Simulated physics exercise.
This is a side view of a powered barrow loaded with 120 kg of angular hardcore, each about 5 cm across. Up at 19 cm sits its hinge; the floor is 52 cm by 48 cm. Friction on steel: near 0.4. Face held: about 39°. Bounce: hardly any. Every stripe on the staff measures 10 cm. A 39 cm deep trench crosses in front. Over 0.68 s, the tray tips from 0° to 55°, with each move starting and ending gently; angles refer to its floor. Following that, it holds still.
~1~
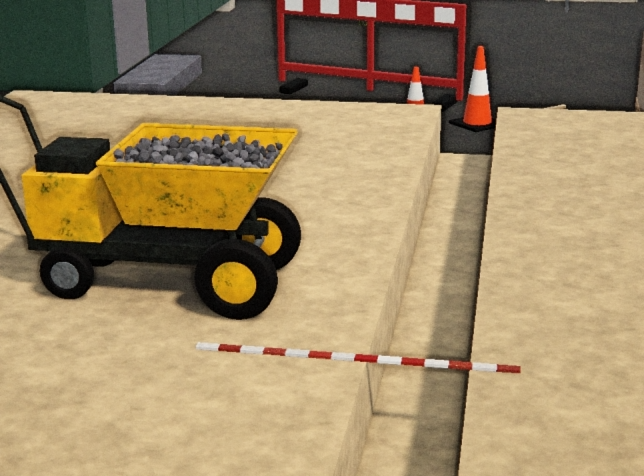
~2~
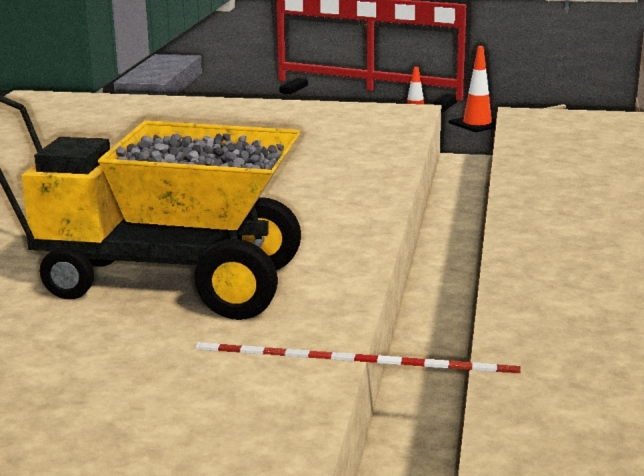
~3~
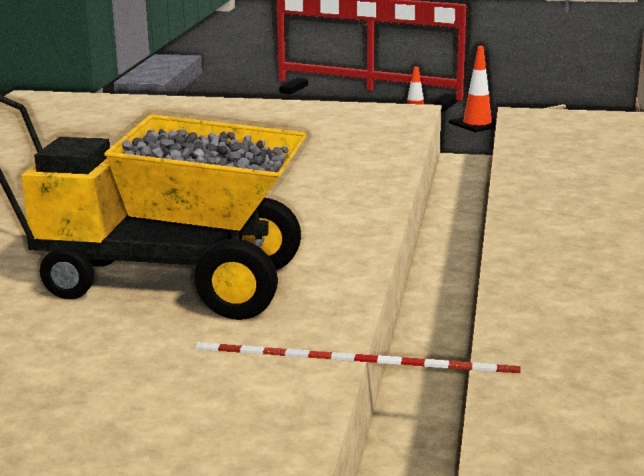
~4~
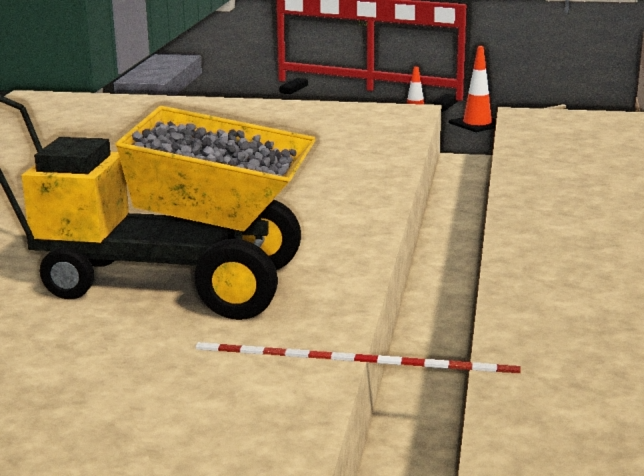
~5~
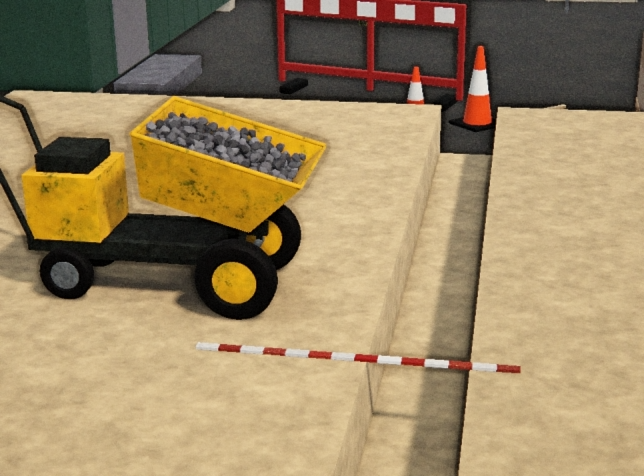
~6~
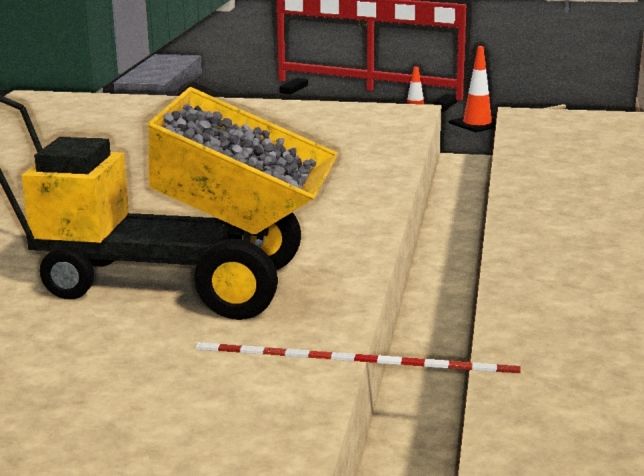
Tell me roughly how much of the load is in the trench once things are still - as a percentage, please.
I would put it at 26 %.
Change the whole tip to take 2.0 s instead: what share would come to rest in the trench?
With that change, it comes to around 10 per cent.
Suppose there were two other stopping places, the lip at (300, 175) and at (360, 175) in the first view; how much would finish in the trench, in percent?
That gives roughly 25 per cent and roughly 5 per cent.
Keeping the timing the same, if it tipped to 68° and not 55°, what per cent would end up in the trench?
Then roughly 60 percent.
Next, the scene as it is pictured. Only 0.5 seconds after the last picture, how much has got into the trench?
About 0 per cent by then.
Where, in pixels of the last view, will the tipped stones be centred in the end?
Resting centre: About (441, 375).
Then, 0.2 s after the last picture the floor is at 46°, 100 % in the tray; the foremost stones are at (331, 213).
Then, 0.5 s after the last picture the floor is at 55°, 97 % in the tray, 2 % short of the trench, 1 % in the trench; the foremost stones are at (390, 255).
Then, 0.8 s after the last picture the floor is at 55°, 76 % in the tray, 2 % short of the trench, 21 % in the trench; the foremost stones are at (471, 363).
Then, 2.8 s after the last picture the floor is at 55°, 73 % in the tray, 1 % short of the trench, 26 % in the trench; the foremost stones are at (492, 347).
